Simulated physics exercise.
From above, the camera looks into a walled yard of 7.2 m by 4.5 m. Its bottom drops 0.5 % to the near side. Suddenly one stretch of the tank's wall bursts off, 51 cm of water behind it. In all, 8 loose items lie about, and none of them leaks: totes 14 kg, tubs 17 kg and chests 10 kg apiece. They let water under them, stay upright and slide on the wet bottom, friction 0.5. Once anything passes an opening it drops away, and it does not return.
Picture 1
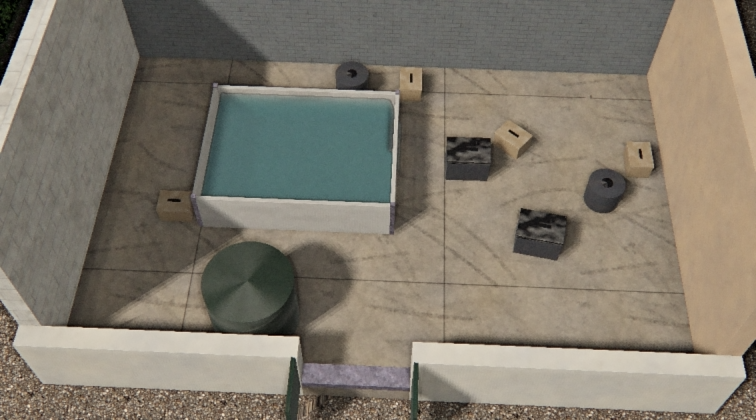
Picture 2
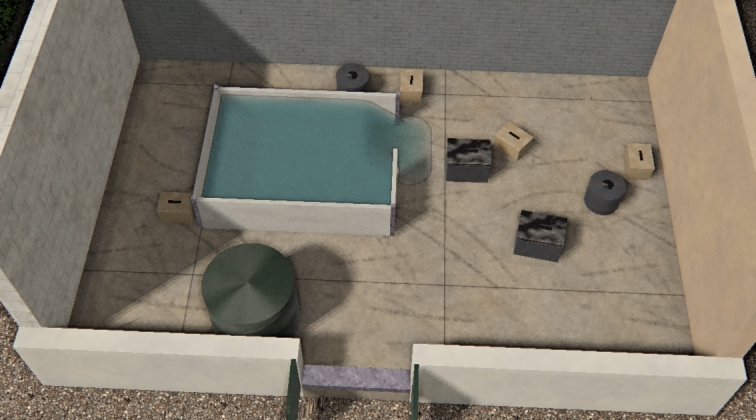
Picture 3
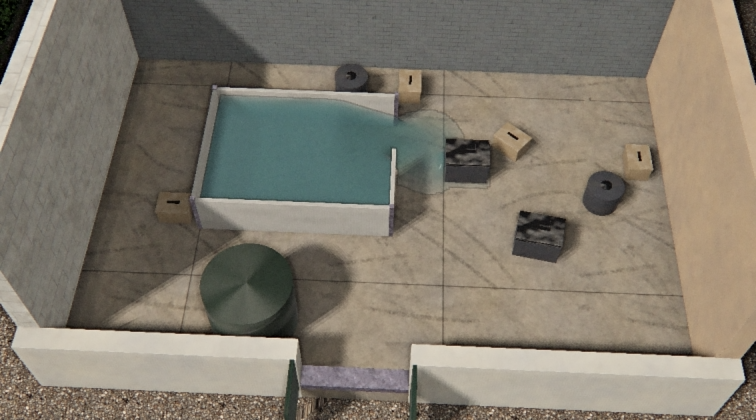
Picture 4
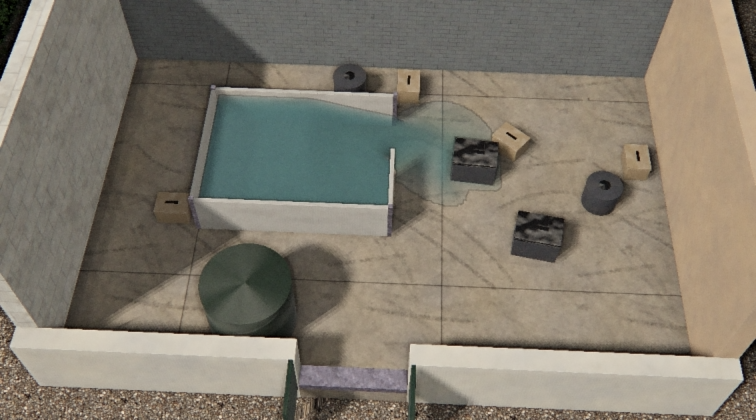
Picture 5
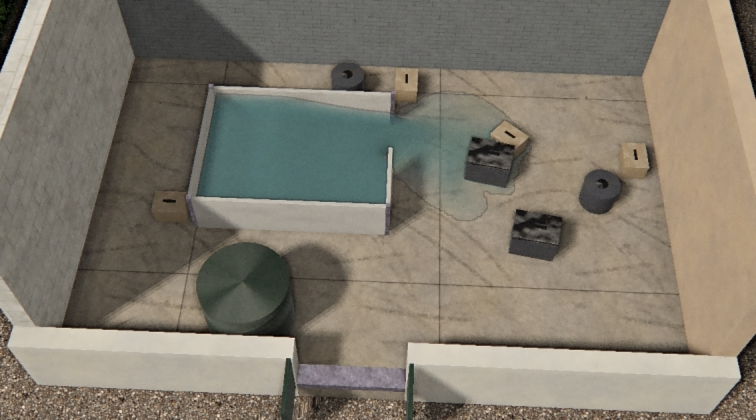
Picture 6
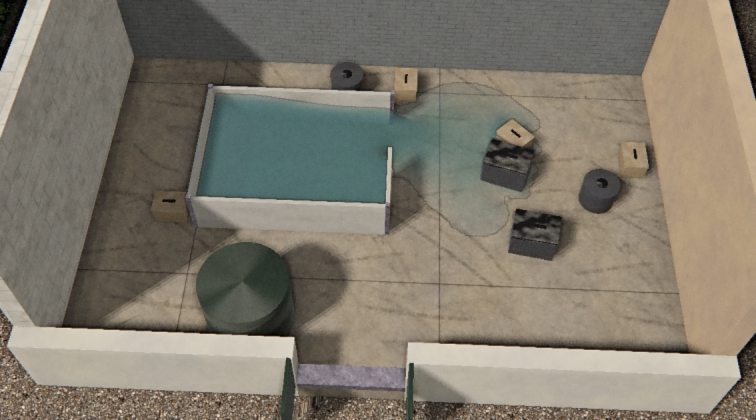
The video shows a walled yard where water pours through a gap in the right side of a rectangular tank, spreads across the stone floor, and pushes a dark block rightward, with a small wooden box beside it shifting slightly.
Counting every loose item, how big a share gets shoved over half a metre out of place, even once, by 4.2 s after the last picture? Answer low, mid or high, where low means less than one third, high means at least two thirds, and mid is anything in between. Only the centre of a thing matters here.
Mid.
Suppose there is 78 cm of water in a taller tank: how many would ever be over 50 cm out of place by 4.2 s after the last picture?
Then 5 of them.
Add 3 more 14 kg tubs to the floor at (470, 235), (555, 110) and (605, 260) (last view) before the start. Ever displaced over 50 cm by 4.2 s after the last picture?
In turn: Under, over, past it.
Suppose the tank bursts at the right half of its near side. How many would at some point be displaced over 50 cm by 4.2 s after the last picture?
In that case 0 of them.
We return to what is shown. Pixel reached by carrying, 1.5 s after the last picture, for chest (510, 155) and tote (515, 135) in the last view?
Somewhere around (598, 230) and (637, 120).
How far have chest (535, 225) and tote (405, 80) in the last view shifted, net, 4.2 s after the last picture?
Respectively, 80 centimetres and 0 centimetres.
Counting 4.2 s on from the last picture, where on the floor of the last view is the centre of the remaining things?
The centre is close to (465, 225).
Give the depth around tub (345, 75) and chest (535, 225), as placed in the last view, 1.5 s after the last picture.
First about 0 cm, second about 4 cm.
Then, 0.4 s after the last picture 1 of 8 are over 50 cm from their spots; 0 afloat.
Then, 1.5 s after the last picture 2 of 8 are over 50 cm from their spots; 0 afloat.
Then, 2.8 s after the last picture 4 of 8 are over 50 cm from their spots; 3 afloat.
Then, 4.2 s after the last picture 5 of 8 are over 50 cm from their spots, and 5 have been at some point; 3 afloat.
